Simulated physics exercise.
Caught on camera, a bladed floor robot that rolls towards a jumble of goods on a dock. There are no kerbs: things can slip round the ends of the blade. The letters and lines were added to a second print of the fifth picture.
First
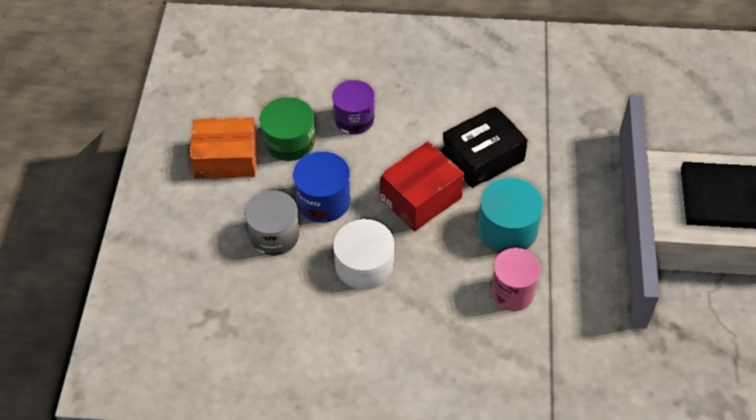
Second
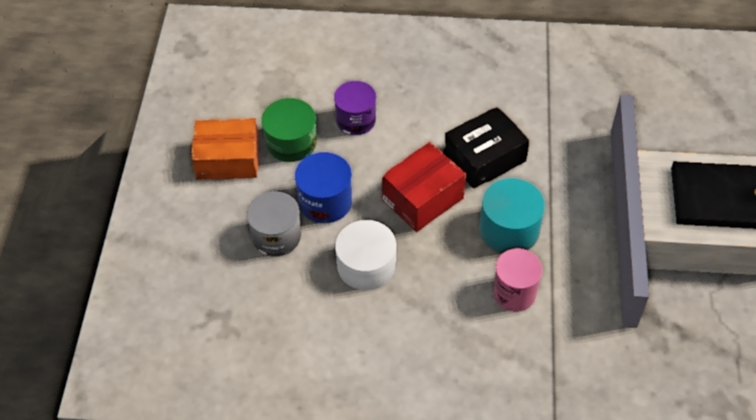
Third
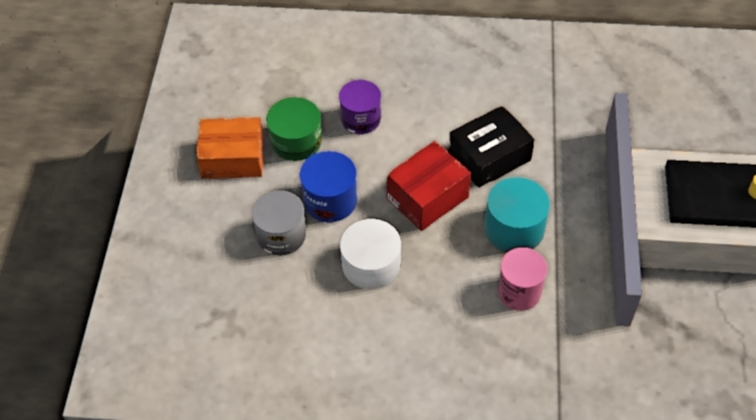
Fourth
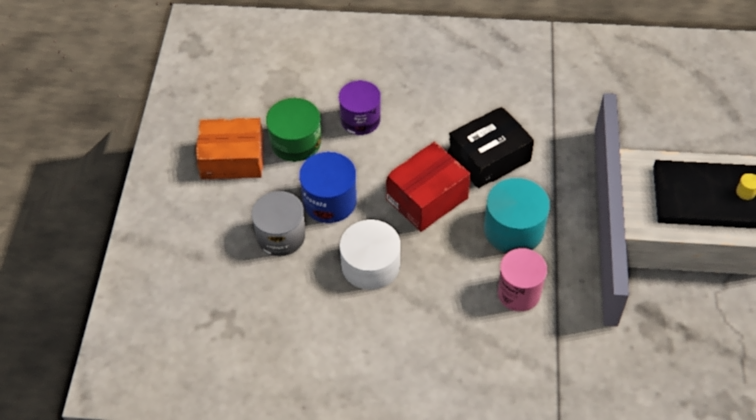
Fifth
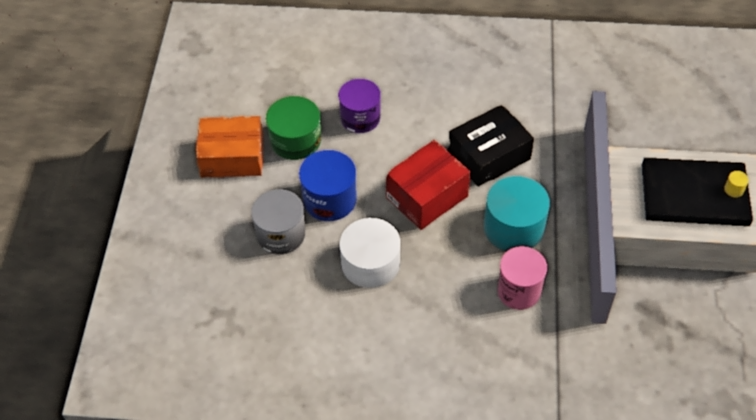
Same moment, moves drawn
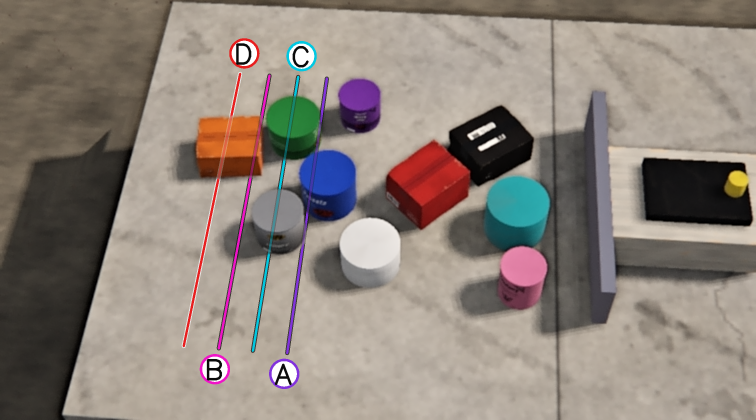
On a pale stone dock, a robot with a wide upright blade crept left from the right side towards a jumble of colourful pails, canisters and boxes, which stayed where they were.
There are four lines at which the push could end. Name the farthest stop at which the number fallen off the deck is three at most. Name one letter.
Up to line D.
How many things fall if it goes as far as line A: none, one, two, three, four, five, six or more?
The count is none.
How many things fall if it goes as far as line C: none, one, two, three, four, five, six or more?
By then, none.
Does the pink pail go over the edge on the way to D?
No.
On the copy, A at (309, 203); B at (246, 200); C at (278, 202); D at (214, 198).
On D. First, robot (543, 181); pink pail (425, 273); grey pail (274, 226).
Then, robot (402, 174); blue pail (186, 198); orange box (202, 145).
Finally, robot (294, 168); blue pail over the edge; orange box over the edge; two fallen.
By contrast, A is within the limit but short; B is within the limit but short; C is within the limit but short.
